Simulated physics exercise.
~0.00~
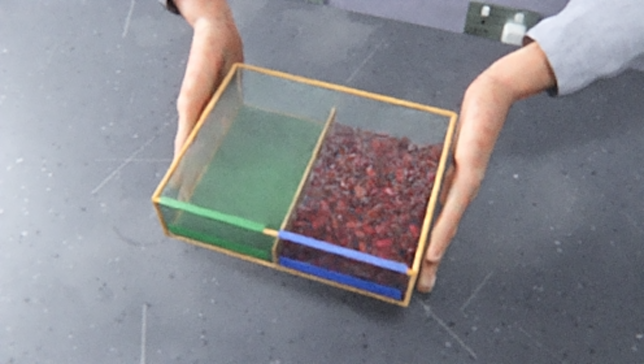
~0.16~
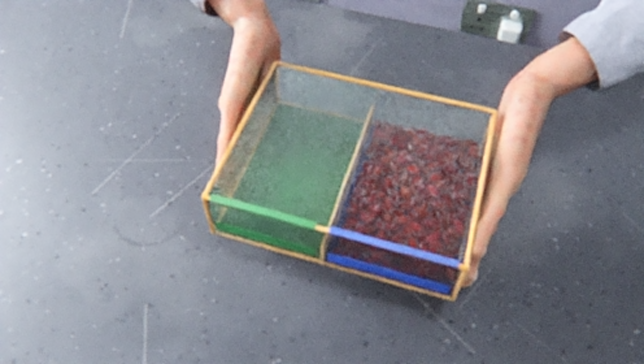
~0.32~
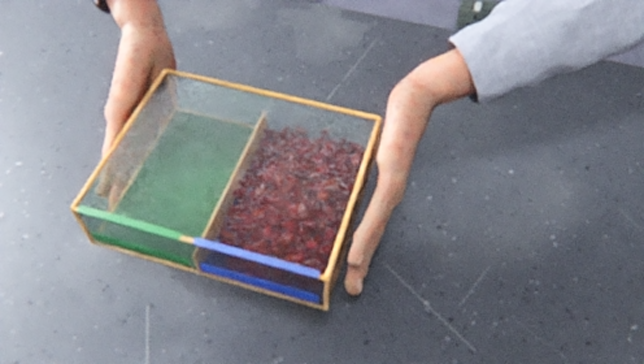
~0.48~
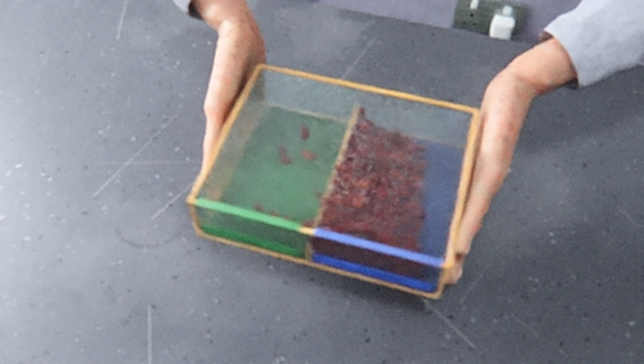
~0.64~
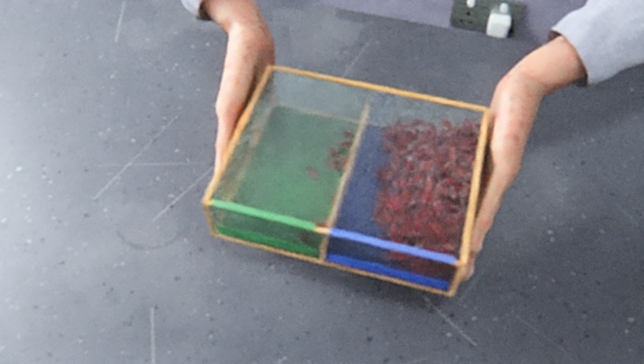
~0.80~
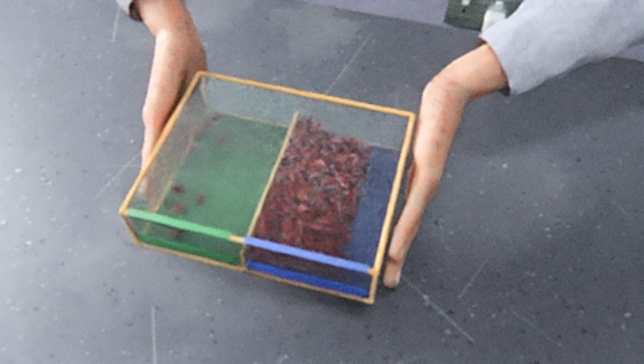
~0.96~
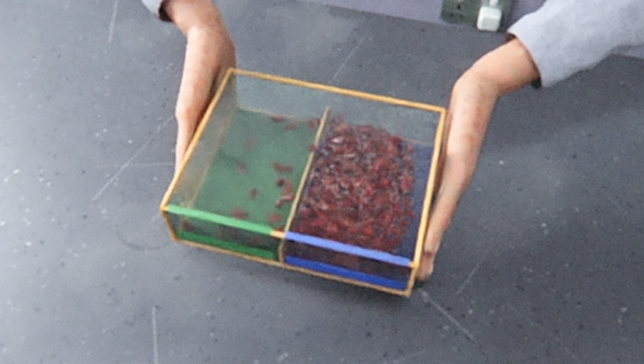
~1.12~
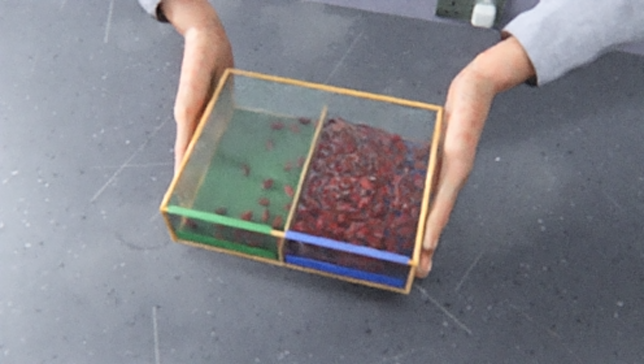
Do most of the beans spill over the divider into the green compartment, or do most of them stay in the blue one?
Most of them stay in the blue compartment. Only a small scattering ends up in the green one.
